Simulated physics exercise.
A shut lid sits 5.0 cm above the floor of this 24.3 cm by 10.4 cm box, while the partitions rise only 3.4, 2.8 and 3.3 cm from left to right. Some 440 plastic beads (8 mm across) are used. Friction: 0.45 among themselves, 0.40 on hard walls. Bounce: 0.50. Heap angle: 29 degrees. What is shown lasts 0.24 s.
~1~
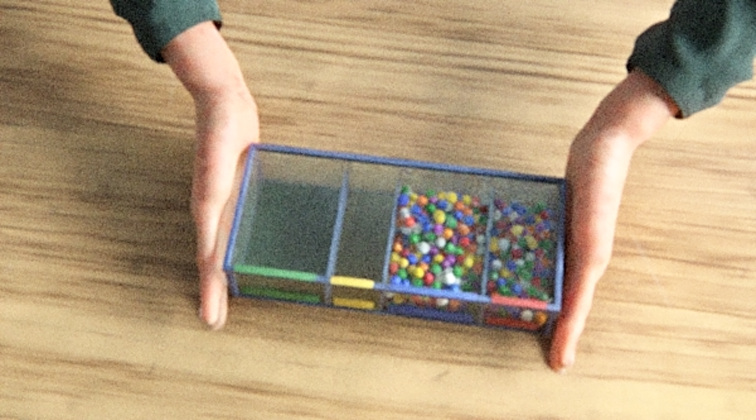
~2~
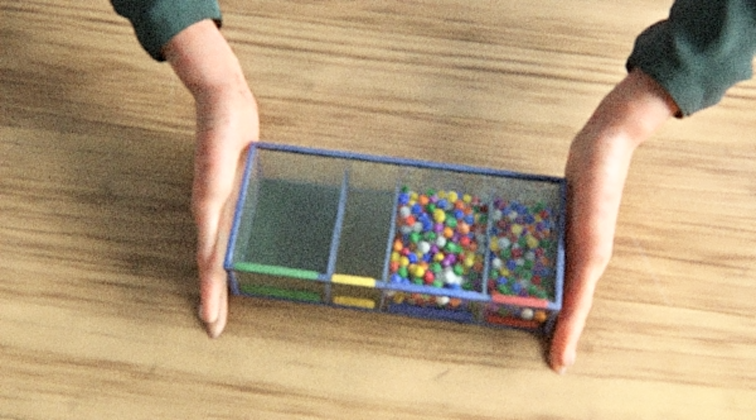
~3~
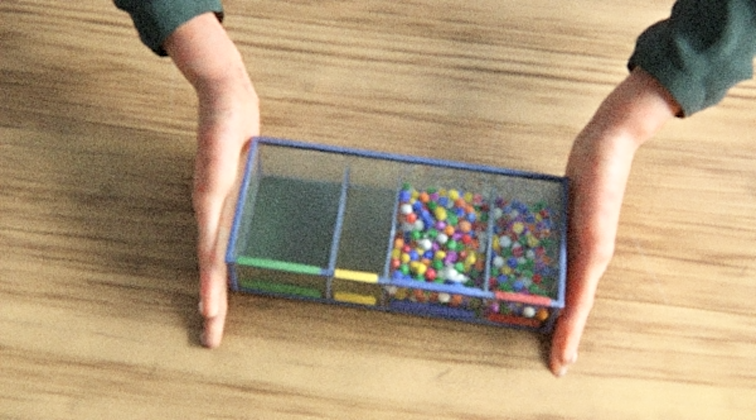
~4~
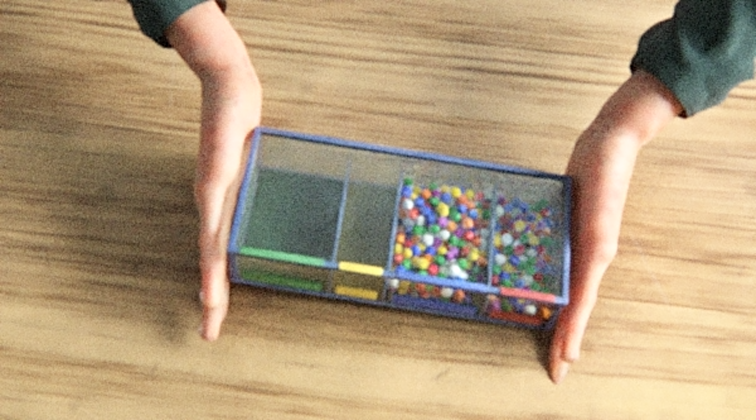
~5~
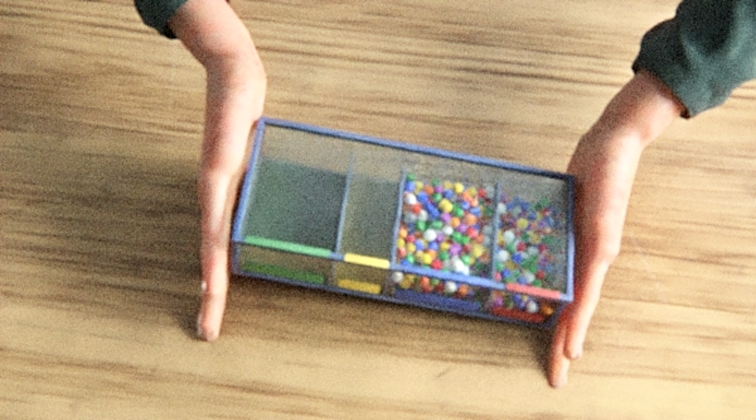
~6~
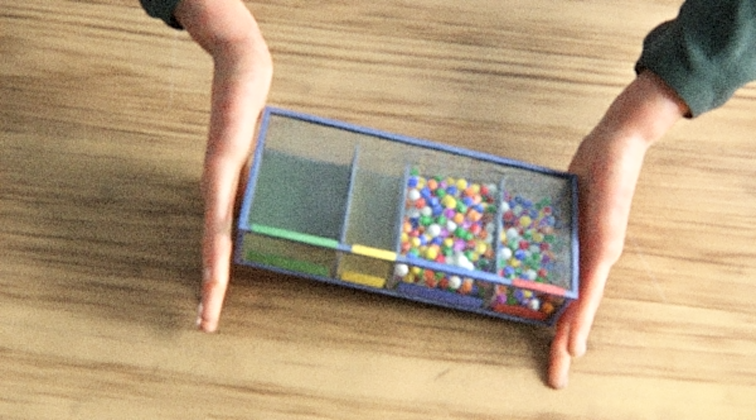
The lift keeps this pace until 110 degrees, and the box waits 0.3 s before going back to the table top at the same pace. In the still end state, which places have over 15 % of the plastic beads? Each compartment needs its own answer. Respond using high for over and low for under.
Red high, blue high, green low, yellow low.
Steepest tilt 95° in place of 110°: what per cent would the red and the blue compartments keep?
Then red would get 55 per cent and blue 45 per cent.
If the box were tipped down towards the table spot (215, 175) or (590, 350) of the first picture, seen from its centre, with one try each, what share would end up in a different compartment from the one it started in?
I'd put it at roughly 80 per cent for the first tilt and roughly 25 per cent for the second.
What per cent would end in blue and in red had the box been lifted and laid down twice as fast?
That gives blue 50 percent and red 50 percent.
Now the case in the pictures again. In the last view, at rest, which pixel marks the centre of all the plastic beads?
Resting centre estimate: Around (502, 239).
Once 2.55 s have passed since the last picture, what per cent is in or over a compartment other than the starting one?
Close to 25 per cent, I reckon.
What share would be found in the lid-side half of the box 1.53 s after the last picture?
Roughly 50 per cent.
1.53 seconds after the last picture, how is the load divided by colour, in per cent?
The split is red at 60, blue at 40, green at 0 and yellow at 0 per cent.
Then, 1.53 s after the last picture, tilt 110 degrees; red 60 %, blue 40 %.
Then, 2.55 s after the last picture, tilt 56 degrees; red 60 %, blue 40 %.
Then, 3.55 s after the last picture, tilt 0 degrees; red 60 %, blue 40 %.
In the end, red 60 %, blue 40 %, green 0 %, yellow 0 %.
